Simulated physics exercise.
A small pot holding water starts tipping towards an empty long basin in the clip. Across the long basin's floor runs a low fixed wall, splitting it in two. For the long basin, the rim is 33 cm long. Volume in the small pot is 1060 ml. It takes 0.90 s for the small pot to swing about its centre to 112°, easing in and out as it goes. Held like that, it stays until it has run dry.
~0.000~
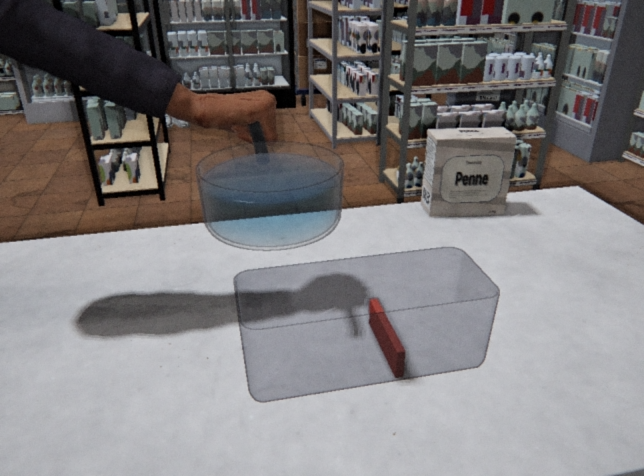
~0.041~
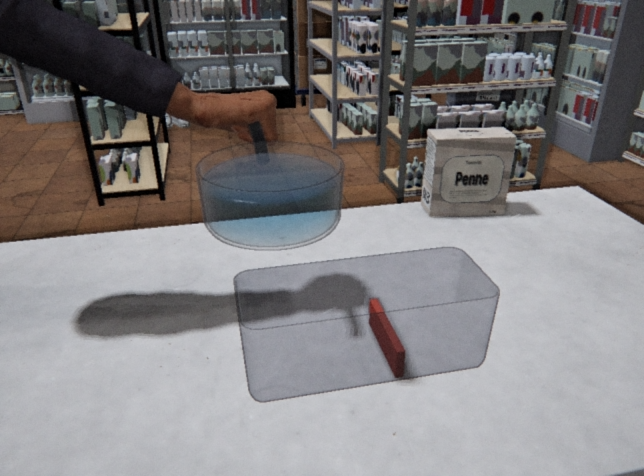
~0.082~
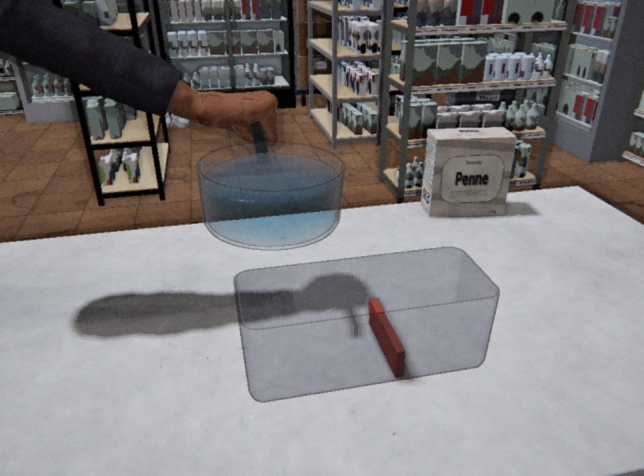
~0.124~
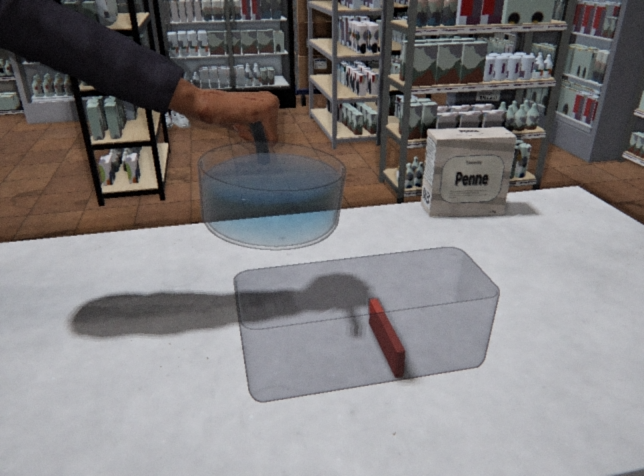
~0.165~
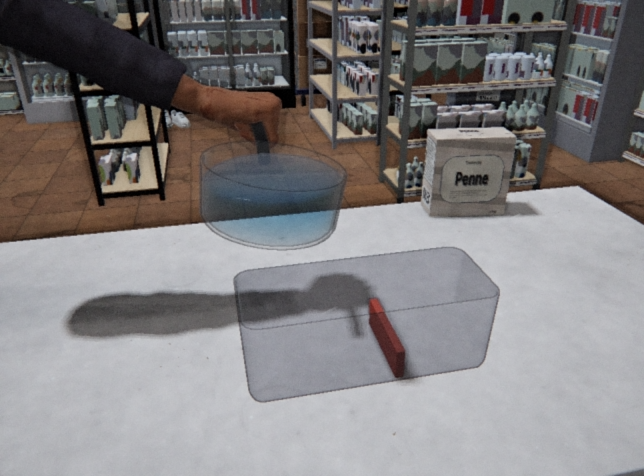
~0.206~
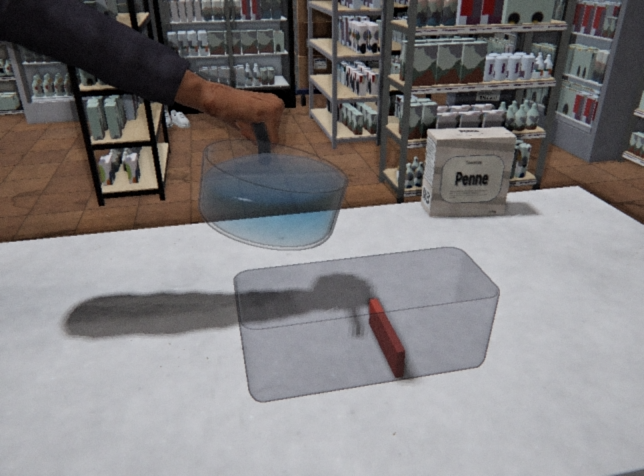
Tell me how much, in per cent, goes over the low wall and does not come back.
I would say about 35 per cent.
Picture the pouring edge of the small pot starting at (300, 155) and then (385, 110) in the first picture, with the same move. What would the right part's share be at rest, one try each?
Try 1: Approx. 15 %; try 2: Approx. 55 %.
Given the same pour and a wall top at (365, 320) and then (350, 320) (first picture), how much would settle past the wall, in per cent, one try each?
I'd put it at about 60 per cent for the first and about 75 per cent for the second.
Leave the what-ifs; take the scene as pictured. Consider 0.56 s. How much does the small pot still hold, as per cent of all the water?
Fraction remaining: Approx. 38 per cent.
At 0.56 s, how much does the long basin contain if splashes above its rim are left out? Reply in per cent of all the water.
18 %, more or less.
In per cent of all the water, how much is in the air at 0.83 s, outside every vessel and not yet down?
About 14 percent.
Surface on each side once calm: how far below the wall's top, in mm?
Left roughly 18 mm; right roughly 20 mm.
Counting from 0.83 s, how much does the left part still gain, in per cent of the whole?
Near 12 in a hundred.
By 0.56 s the tilt is 78° and 38 per cent is still to pour, 5 is left of the wall and 13 right of it.
By 0.83 s the tilt is 110° and 4 per cent is still to pour, 47 is left of the wall and 33 right of it.
By 1.10 s the tilt is 112° and 0 per cent is still to pour, 58 is left of the wall and 36 right of it.
By 1.40 s the tilt is 112° and 0 per cent is still to pour, 60 is left of the wall and 35 right of it.
At rest 60 per cent lies left of the wall, 35 right of it and 6 outside.
